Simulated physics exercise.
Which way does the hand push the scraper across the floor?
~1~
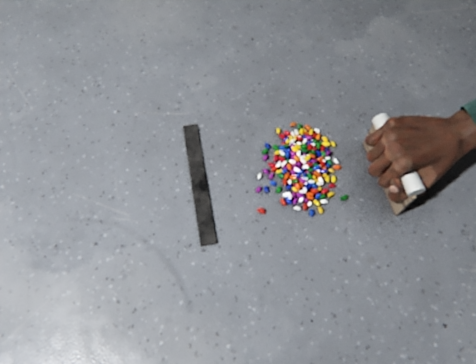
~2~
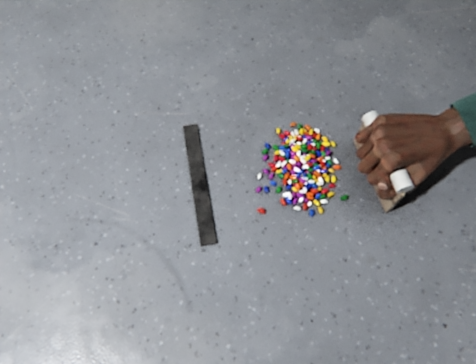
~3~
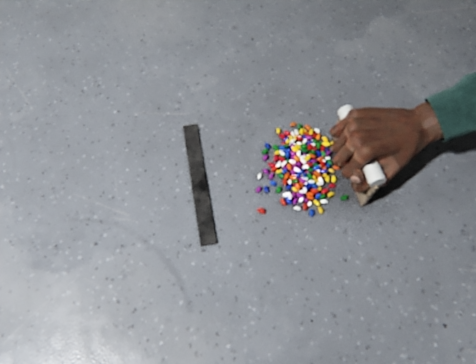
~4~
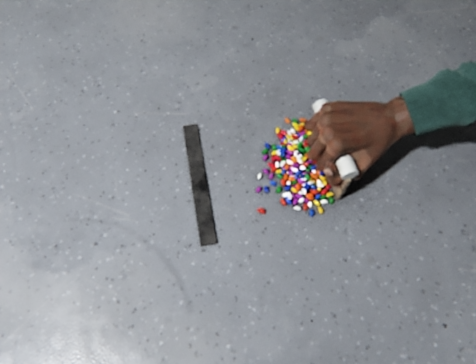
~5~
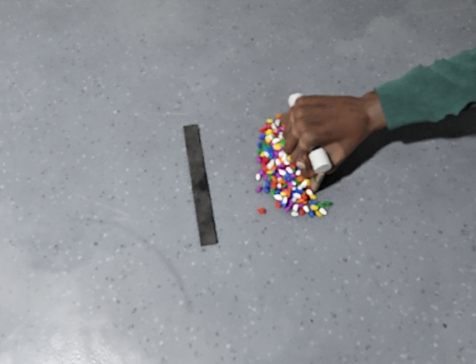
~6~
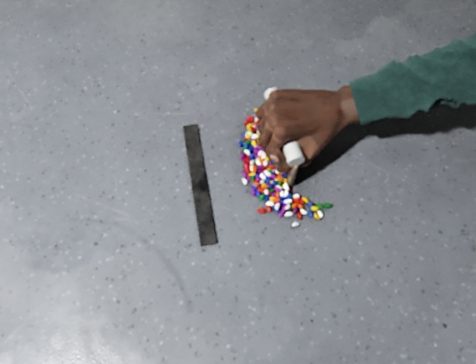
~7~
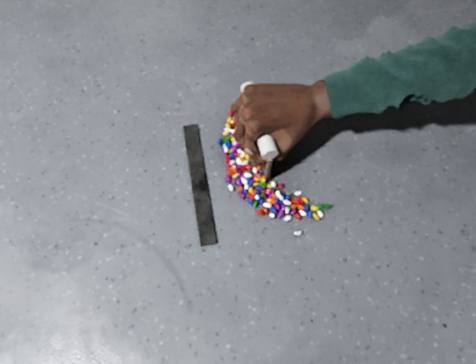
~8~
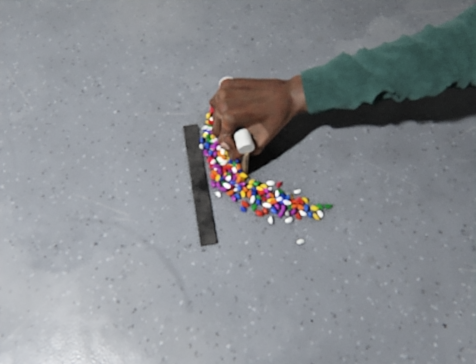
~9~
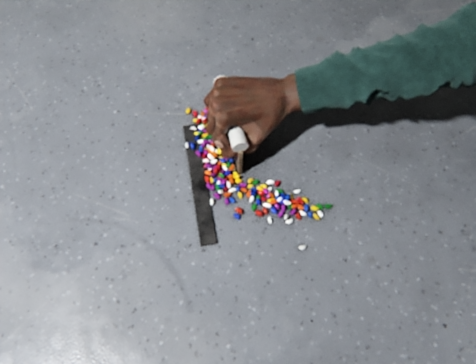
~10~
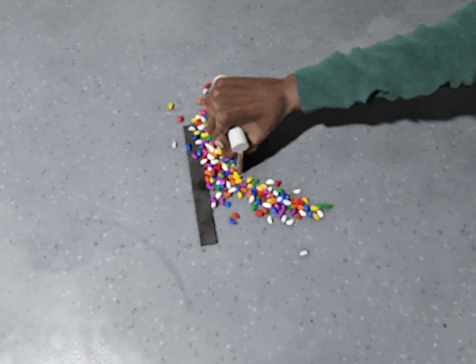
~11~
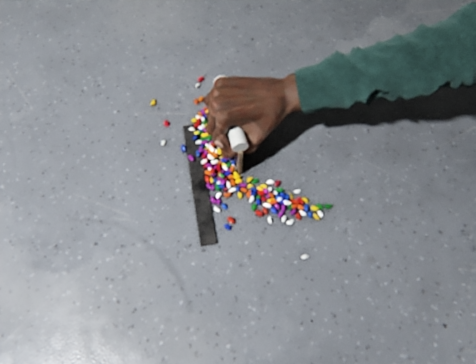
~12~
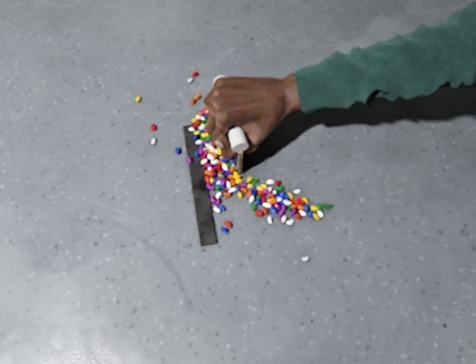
The hand pushes the scraper to the left, into the heap of beans and on toward the dark strip.
